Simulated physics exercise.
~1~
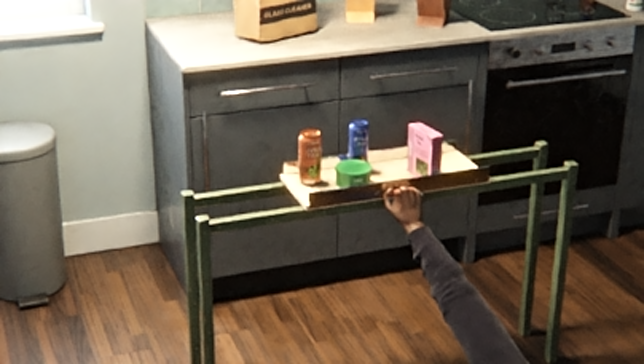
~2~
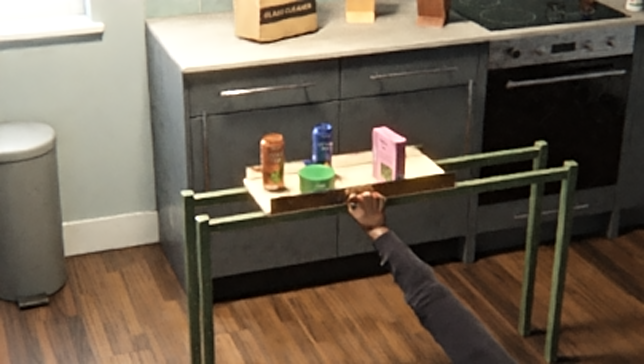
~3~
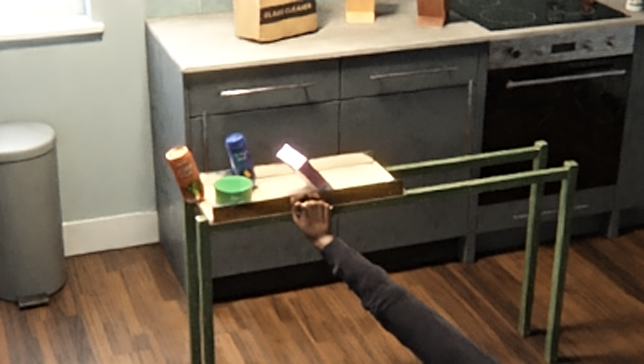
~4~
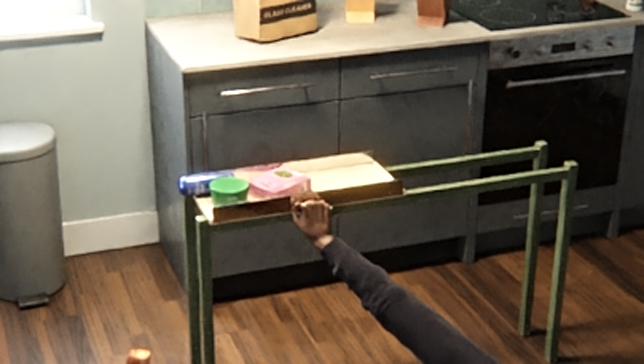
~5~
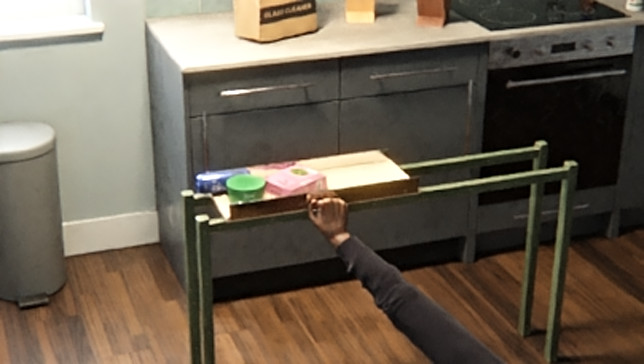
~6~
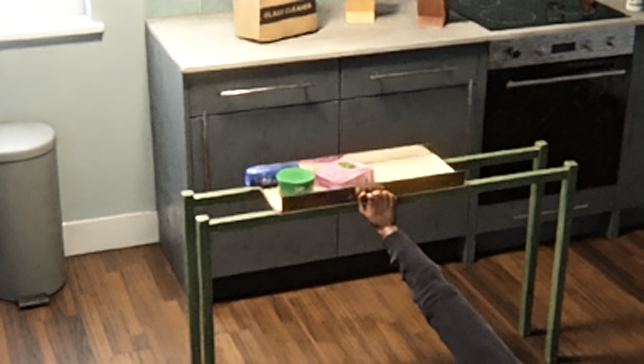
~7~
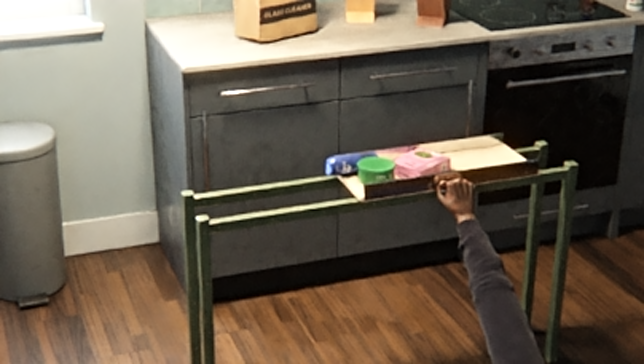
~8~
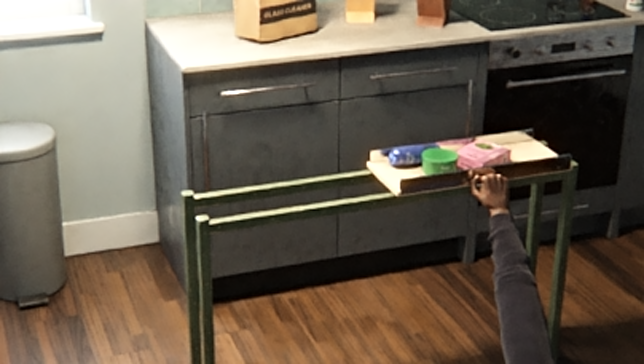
Orange can tumbling off a tray slid left by a hand, blue can and pink packet toppling, then tray sliding right.
